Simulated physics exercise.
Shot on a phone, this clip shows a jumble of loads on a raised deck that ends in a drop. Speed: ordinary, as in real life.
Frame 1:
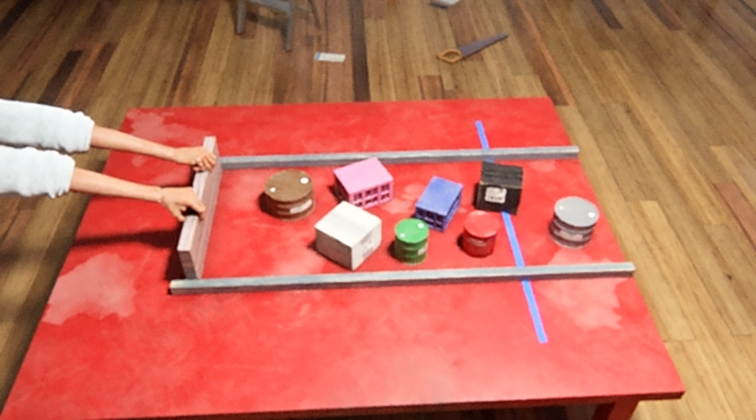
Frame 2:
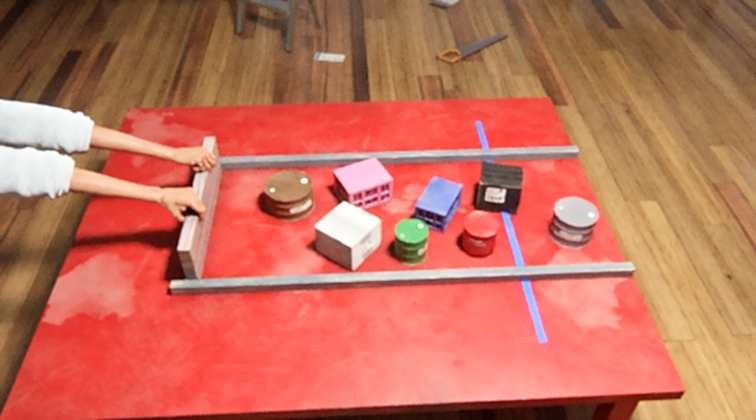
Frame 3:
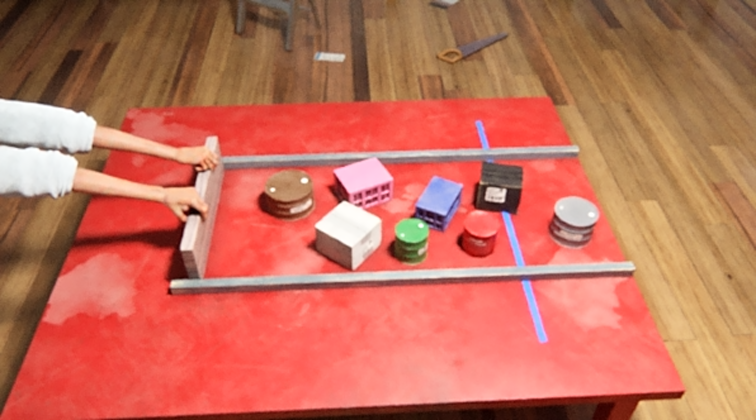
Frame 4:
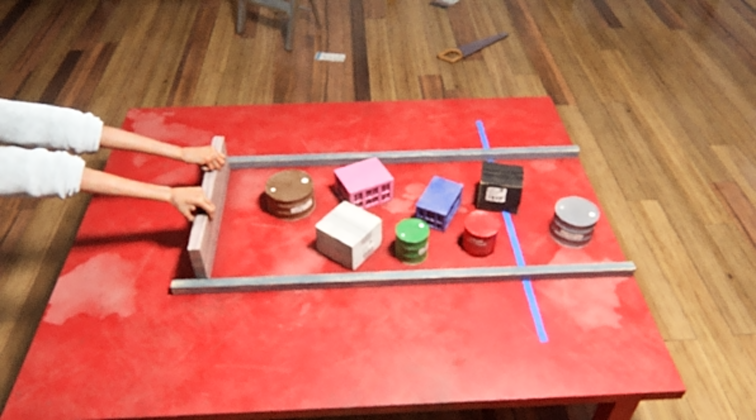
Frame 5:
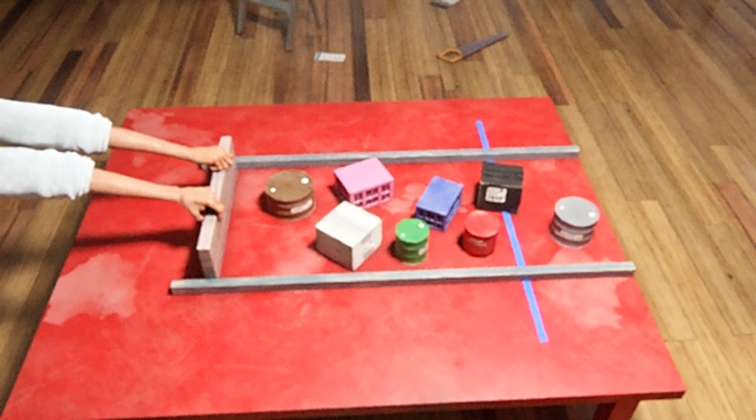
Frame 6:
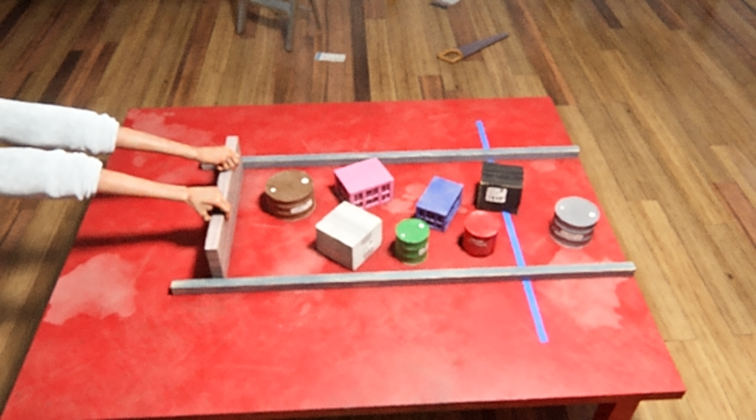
Two hands slowly slid an upright plank a short way right between two rails on a red table, while the canisters, boxes and crates scattered ahead of it stayed still around a blue tape line.
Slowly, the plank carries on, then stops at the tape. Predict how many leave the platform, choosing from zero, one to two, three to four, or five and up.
The count is one to two.
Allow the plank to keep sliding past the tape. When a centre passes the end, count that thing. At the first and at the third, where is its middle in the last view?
Roughly (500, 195) and then roughly (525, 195).
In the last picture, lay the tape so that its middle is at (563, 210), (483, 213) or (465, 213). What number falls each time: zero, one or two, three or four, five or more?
In the order of the places given: At least five; no fall at all; not one.
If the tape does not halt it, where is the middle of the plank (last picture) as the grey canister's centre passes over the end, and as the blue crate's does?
With the grey canister it sits around (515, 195), with the blue crate around (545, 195).
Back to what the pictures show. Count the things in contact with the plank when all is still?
That would be 2 of them.
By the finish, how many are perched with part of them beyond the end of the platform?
The count is 1.
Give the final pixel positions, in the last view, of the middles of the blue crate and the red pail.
The blue crate settles near (559, 196); as for the red pail, near (601, 233).
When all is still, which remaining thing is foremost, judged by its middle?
The foremost one is the grey canister.
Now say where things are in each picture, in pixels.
The first picture shows grey canister (573, 223); black parcel (500, 188); red pail (480, 235); plank (203, 205); tape (505, 212).
The second picture shows black parcel (500, 188); plank (203, 206).
The third picture shows red pail (480, 235); pink crate (363, 185).
The fourth picture shows grey canister (574, 222); brown canister (291, 195).
The fifth picture shows black parcel (500, 188); white box (349, 235).
The sixth picture shows grey canister (574, 222); black parcel (500, 188); red pail (480, 235); plank (227, 205); tape (506, 212).
Soon after, none off yet; grey canister at rest near (574, 222); black parcel at rest near (500, 188); red pail at rest near (480, 235).
Then, none off yet; grey canister at rest near (574, 222); black parcel moving near (502, 188); red pail moved a little near (487, 235).
Further on, none off yet; grey canister moving near (577, 221); black parcel moved about its own width near (552, 182); red pail moved well along near (554, 239).
By the end, the number that fall off is one or two; fallen, black parcel.
